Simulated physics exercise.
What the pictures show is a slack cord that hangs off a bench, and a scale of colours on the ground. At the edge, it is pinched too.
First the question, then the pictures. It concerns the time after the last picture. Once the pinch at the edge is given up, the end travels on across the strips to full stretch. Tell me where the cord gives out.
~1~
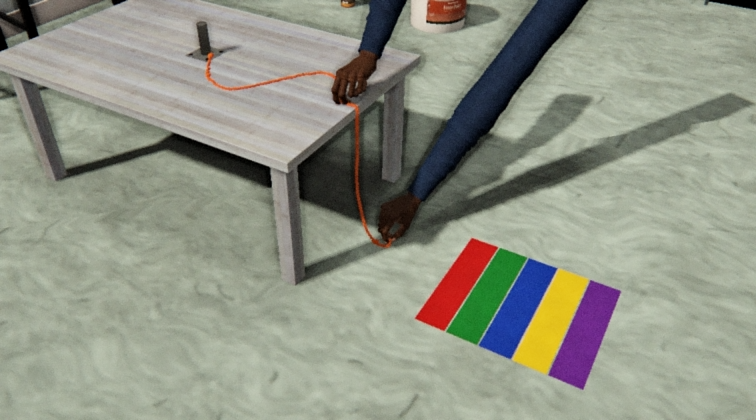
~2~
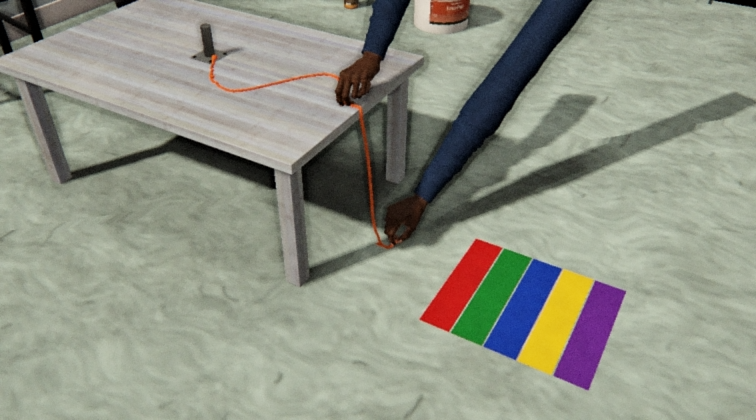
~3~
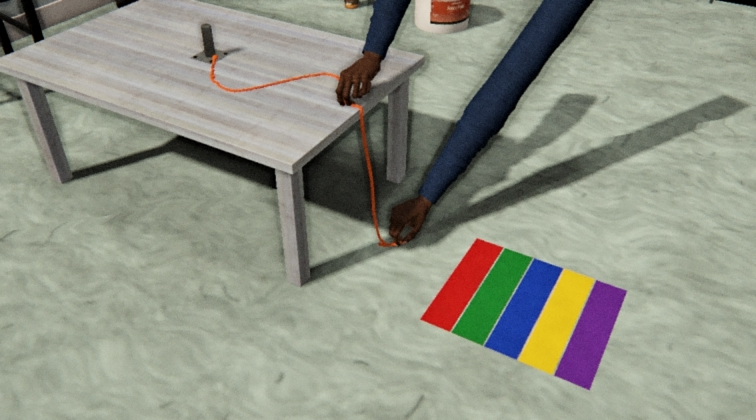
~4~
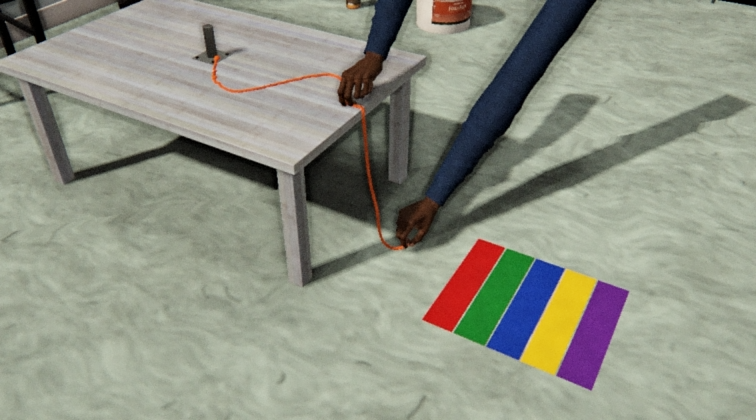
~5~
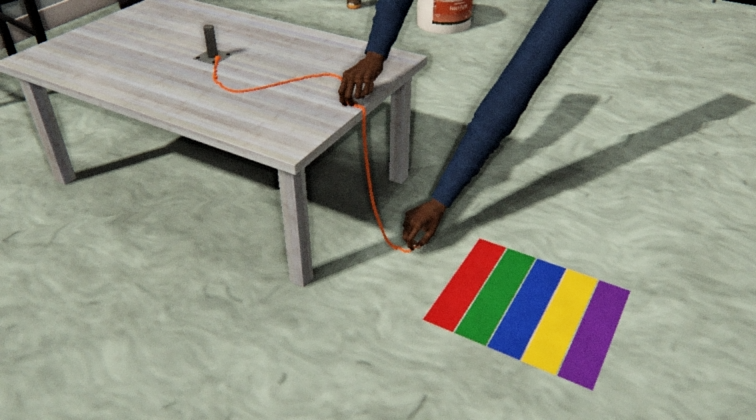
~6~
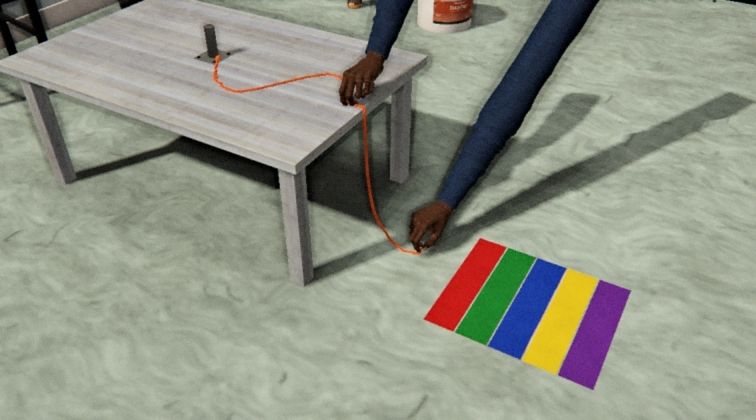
It gives out over the purple strip.
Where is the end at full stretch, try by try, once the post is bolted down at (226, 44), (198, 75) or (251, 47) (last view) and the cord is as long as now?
(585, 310), (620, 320) and (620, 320).
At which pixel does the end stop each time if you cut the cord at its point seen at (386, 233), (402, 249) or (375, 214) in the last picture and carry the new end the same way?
The pixels come out at around (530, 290), (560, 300) and (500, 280), one per try.
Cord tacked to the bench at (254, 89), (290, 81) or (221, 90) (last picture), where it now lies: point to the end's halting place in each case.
Those spots come out as (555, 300), (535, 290) and (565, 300).
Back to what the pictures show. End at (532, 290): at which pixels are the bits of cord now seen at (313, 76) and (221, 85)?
Well, the first one sits at (354, 100), and the second one sits at (271, 74).
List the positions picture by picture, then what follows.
In the first frame, end (390, 240); red (440, 308); green (471, 321); blue (504, 334); yellow (538, 348); purple (574, 363).
In the second frame, end (396, 241); cord through (211, 72) (249, 89) (318, 75) (344, 103) (368, 161) (374, 224).
In the third frame, end (401, 243).
In the fourth frame, end (408, 245); cord through (213, 73) (252, 90) (320, 75) (346, 103) (367, 160) (378, 224).
In the fifth frame, end (415, 247).
In the sixth frame, end (421, 249); cord through (215, 73) (253, 90) (321, 75) (347, 103) (367, 159) (379, 223).
Soon after, end near (532, 290); over blue.
Then, end near (574, 305); over yellow.
At full stretch, end near (599, 314); over purple. The end stops over the purple strip.
